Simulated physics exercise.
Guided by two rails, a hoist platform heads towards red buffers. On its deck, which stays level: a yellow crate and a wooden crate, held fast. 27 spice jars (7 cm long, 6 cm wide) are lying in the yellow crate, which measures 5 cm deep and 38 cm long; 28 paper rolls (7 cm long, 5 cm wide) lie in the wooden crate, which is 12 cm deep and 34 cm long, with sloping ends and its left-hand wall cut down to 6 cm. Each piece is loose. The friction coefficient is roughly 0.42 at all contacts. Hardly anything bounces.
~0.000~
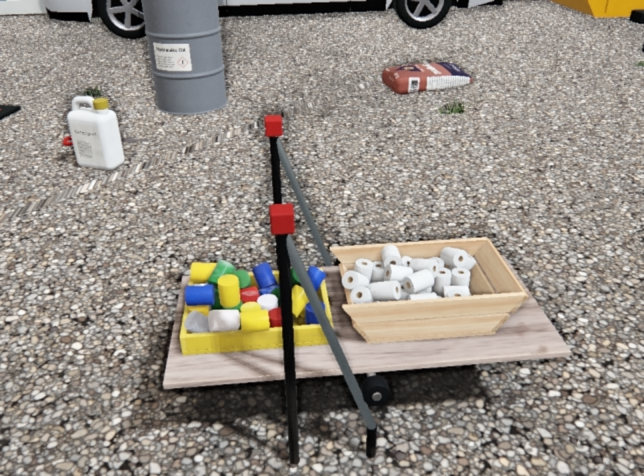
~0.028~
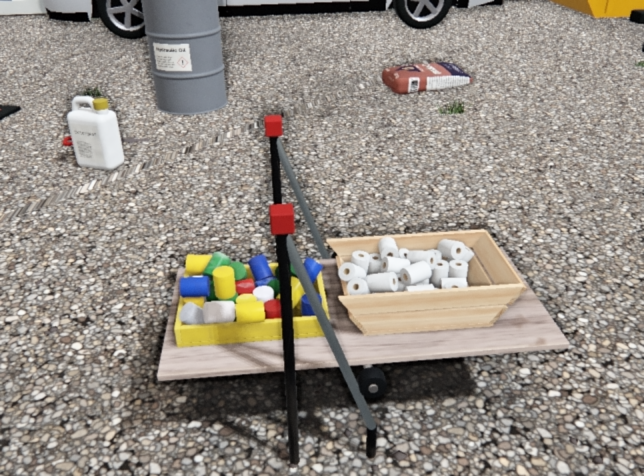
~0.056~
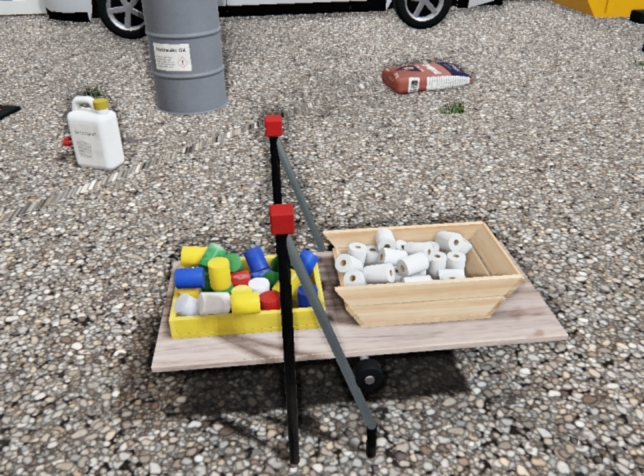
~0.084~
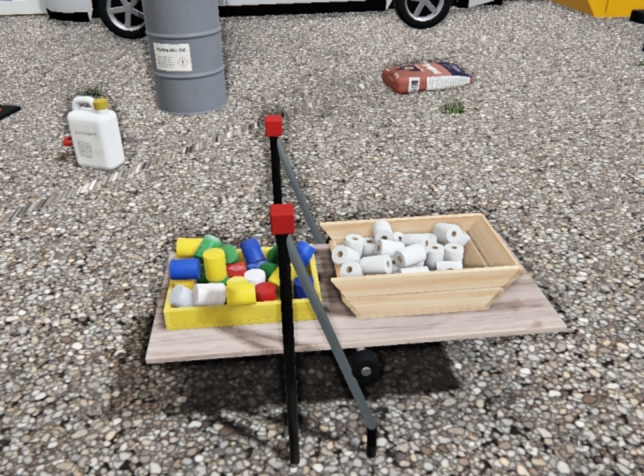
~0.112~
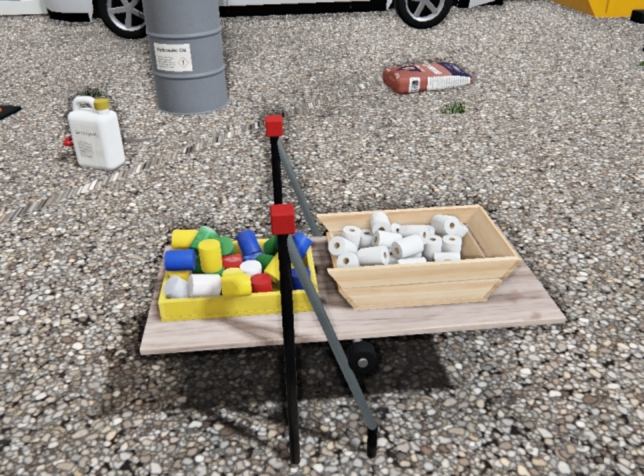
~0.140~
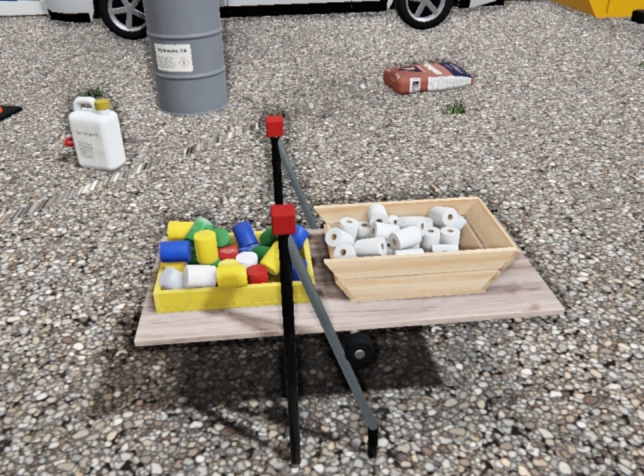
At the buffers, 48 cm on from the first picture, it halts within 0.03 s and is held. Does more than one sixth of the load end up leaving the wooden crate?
I expect not even a sixth to go.
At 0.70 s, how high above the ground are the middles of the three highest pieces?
Close to 86 cm up.
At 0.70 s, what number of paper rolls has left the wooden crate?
1 or so by then.
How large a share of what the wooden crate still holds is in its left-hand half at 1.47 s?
Roughly 70%.
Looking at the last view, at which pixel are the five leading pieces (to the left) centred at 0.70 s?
Centre approx. at (100, 155) px.
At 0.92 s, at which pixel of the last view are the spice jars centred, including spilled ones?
Somewhere around pixel (154, 164).
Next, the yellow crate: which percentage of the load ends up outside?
Yellow crate - about 20 per cent.
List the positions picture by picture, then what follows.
In the first picture (we follow the rim corner now nearest the camera), wooden crate at (343, 307); yellow crate at (185, 336); 0 cm up the rails; nothing out yet.
Wooden crate at (339, 298); yellow crate at (180, 327); 3 cm up the rails, in the second picture.
Wooden crate at (335, 289); yellow crate at (175, 319); 6 cm up the rails, in the third picture.
Wooden crate at (331, 280); yellow crate at (169, 310); 9 cm up the rails, in the fourth picture.
Wooden crate at (328, 270); yellow crate at (164, 301); 12 cm up the rails, in the fifth picture.
Wooden crate at (324, 261); yellow crate at (159, 292); 16 cm up the rails; nothing out yet, in the sixth picture.
After 0.42 s, it meets the buffers.
After 0.54 s, 0 of 27 out of the yellow crate and 0 of 28 out of the wooden crate.
After 0.70 s, 4 of 27 out of the yellow crate and 1 of 28 out of the wooden crate.
After 0.92 s, 5 of 27 out of the yellow crate and 0 of 28 out of the wooden crate.
When it is over (at 1.47 s), 5 of 27 out of the yellow crate and 0 of 28 out of the wooden crate. Asked share, 0 of 28, 0 per cent.
